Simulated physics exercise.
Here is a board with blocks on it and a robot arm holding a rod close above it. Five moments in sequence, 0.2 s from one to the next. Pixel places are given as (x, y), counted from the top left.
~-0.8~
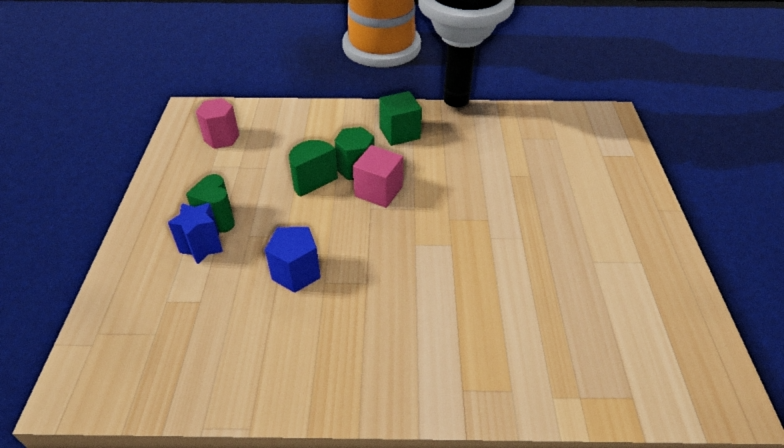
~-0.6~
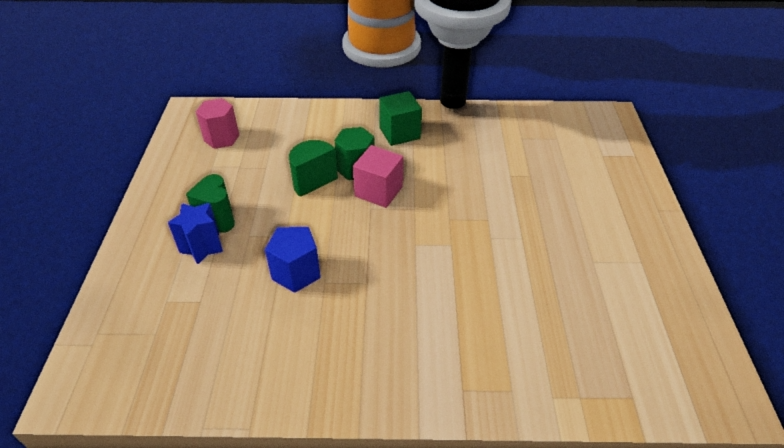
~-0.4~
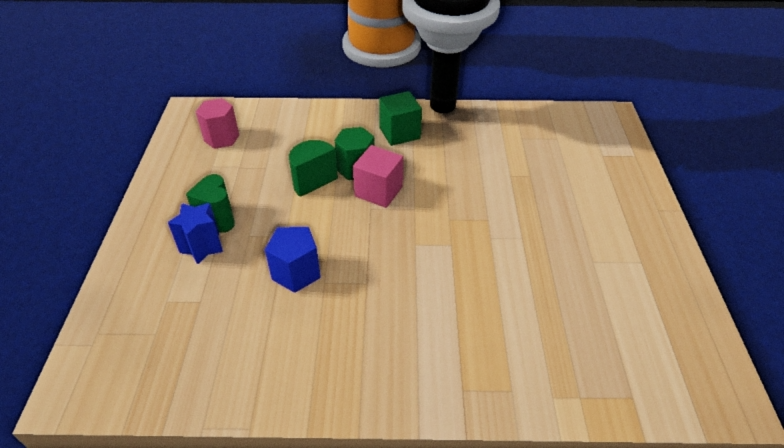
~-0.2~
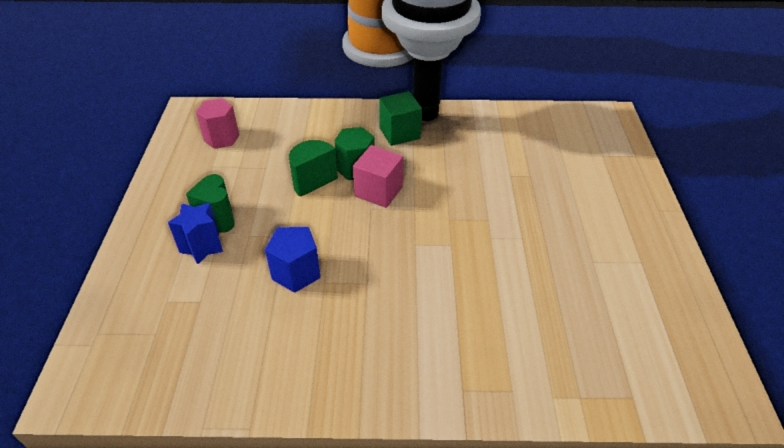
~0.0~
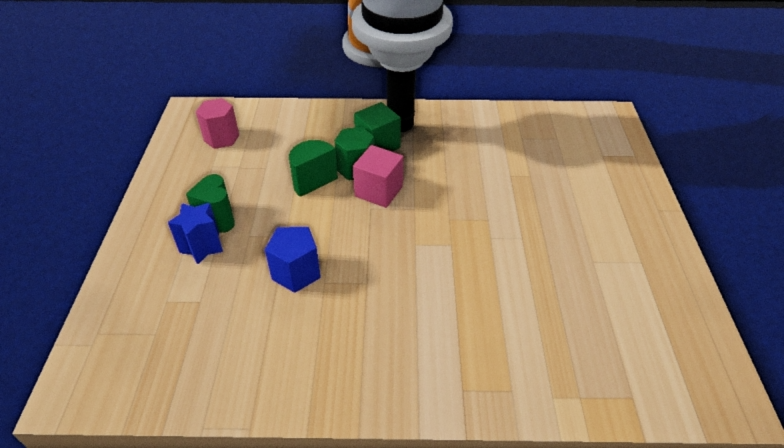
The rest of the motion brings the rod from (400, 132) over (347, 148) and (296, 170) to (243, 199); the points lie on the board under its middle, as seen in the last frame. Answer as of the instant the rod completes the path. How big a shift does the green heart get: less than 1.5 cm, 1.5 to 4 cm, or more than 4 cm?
Travels under 1.5 cm.
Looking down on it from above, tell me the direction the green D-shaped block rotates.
It ends up turned clockwise.
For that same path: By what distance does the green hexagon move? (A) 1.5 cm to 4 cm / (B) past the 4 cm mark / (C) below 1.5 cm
B.
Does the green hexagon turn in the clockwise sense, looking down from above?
No
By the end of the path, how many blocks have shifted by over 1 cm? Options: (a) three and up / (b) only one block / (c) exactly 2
Answer: A.
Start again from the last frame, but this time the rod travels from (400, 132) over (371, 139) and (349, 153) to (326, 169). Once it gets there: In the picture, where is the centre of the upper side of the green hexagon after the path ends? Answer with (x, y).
Pixel (329, 185).
What follows on the original path. One third of the way, rod (346, 141); green D-shaped block (295, 161), turned 60° clockwise; green hexagon (336, 161), turned 40° anticlockwise; green square (330, 137), turned 45° anticlockwise.
Two thirds of the way, rod (294, 163); green D-shaped block (276, 182), turned 100° clockwise; green hexagon (334, 175), turned 85° anticlockwise; green square (301, 161), turned 90° anticlockwise.
At the end, rod (242, 191); green heart in place; green D-shaped block (275, 183), turned 105° clockwise; green hexagon (334, 176), turned 85° anticlockwise; green square (301, 162), turned 95° anticlockwise.
